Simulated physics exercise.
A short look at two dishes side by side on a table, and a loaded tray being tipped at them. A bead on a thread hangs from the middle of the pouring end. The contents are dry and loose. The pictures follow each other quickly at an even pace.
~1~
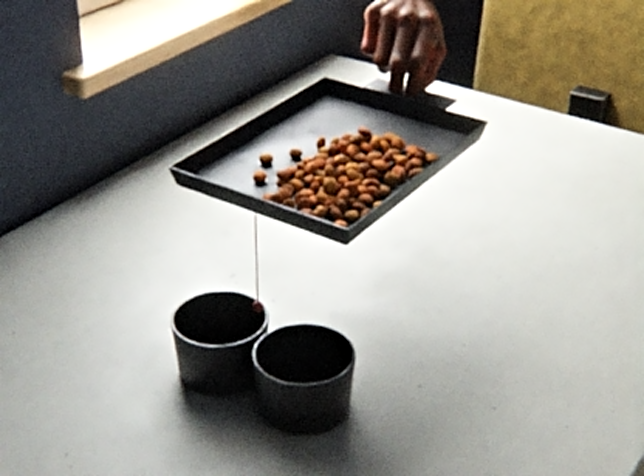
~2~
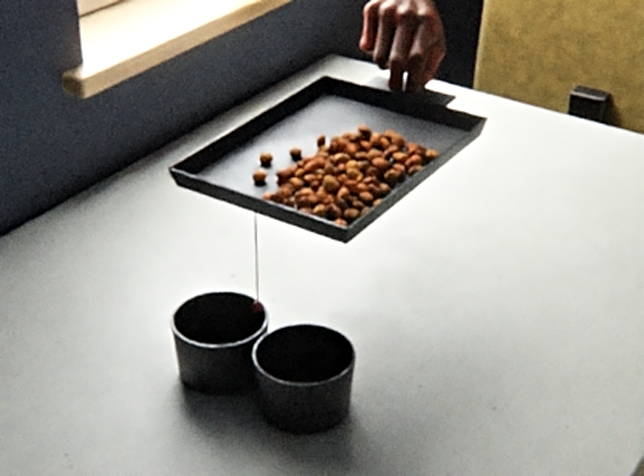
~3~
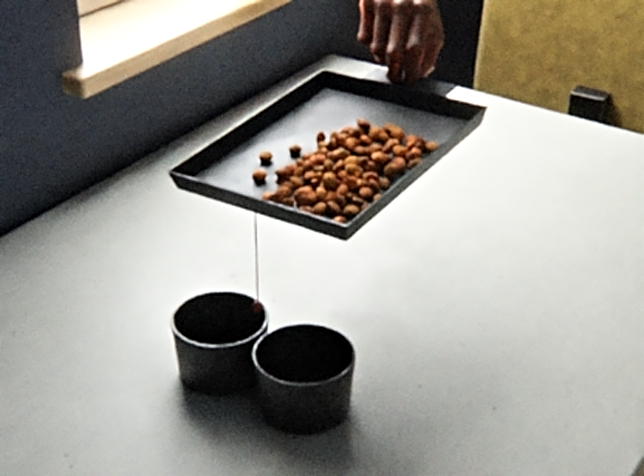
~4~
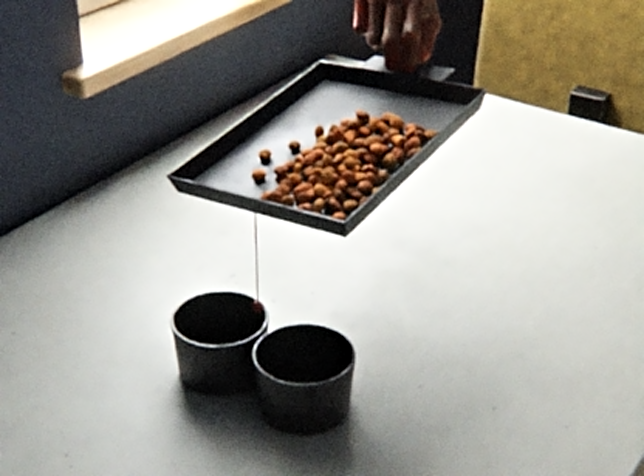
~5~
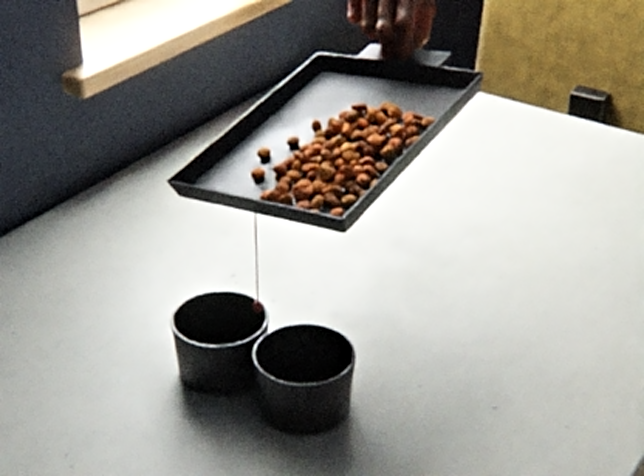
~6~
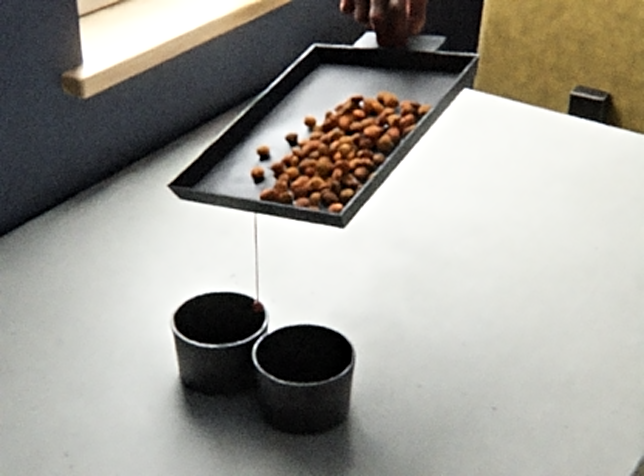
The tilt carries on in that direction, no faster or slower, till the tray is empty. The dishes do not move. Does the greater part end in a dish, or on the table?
The two hold under half of the load.
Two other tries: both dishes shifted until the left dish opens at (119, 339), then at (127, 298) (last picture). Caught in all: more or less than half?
In turn: Below a half; the smaller part.
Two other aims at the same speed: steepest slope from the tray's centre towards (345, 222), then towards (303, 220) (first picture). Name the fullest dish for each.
In turn: The right-hand dish; the right dish.
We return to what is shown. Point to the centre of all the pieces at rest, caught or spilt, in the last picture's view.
Around (180, 339).
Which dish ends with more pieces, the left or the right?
More ends in left.
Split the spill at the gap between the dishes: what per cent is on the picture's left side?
Close to 100 per cent.
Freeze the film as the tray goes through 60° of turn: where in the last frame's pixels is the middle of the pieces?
Roughly at (223, 184).
Soon, tray tipped steeply; nearly all on the tray; a small part in the air.
A while on, tray tipped right over; about a quarter on the tray; about a quarter in the left dish; about half outside both; a stray few in the air.
Towards the end, tray tipped past a quarter turn; about a quarter in the left dish; most outside both.
Finally, tray tipped past a quarter turn; none in the right dish; about a quarter in the left dish; most outside both.
